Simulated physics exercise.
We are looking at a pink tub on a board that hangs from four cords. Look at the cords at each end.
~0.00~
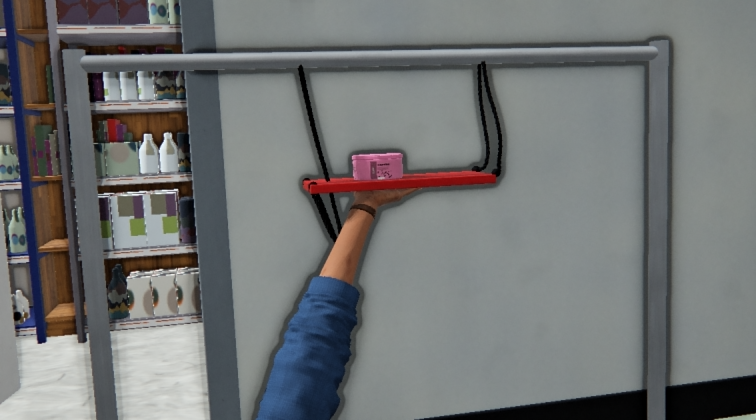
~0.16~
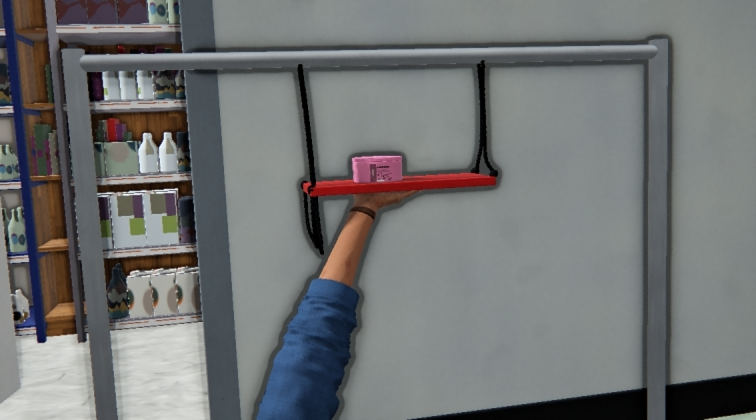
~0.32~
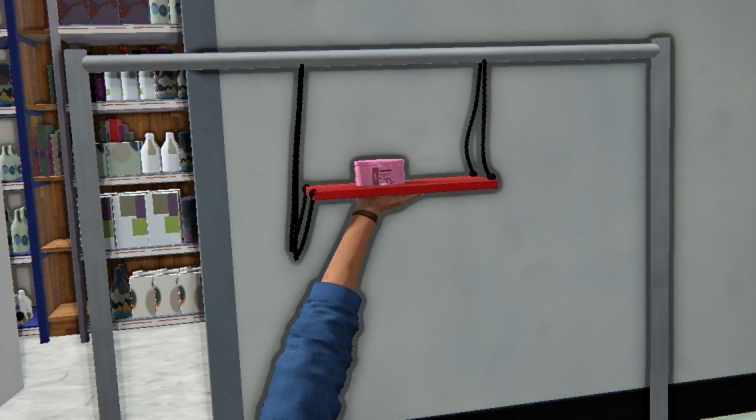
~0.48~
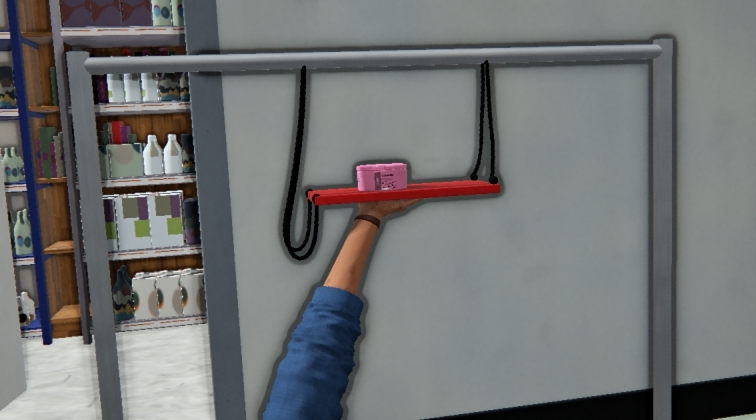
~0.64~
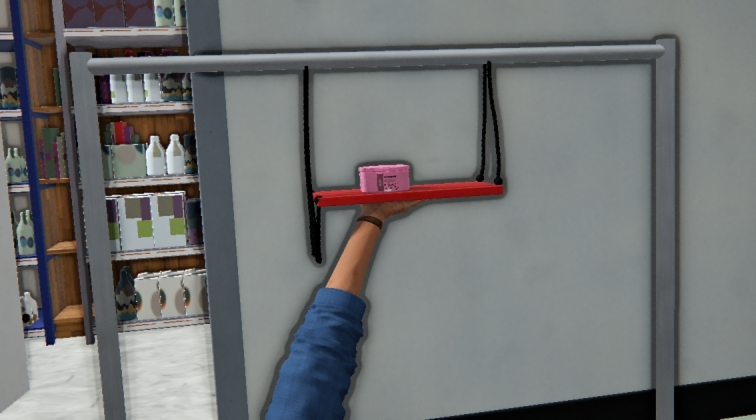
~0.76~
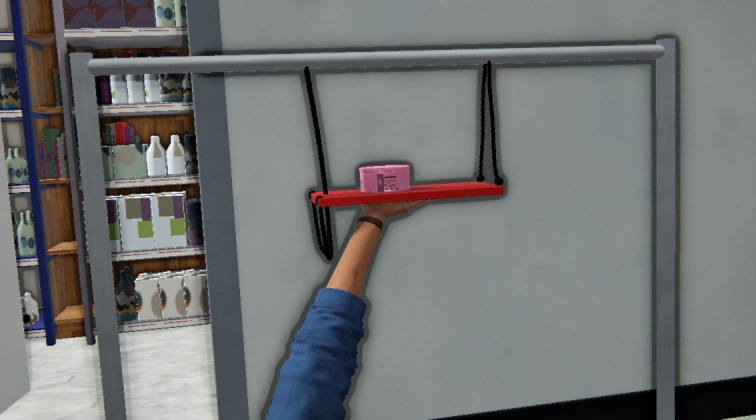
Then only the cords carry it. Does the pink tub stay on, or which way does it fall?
The pink tub slides off to the left.
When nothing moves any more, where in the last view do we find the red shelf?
Near (431, 252).
After 1.20 s, board tipped 28° down to the left; tub falling near (294, 297).
After 1.72 s, board tipped 44° down to the left; tub on the floor.
After 2.26 s, board tipped 43° down to the left; tub on the floor.
At rest, board tipped 44° down to the left; tub on the floor. The pink tub falls from the left end.
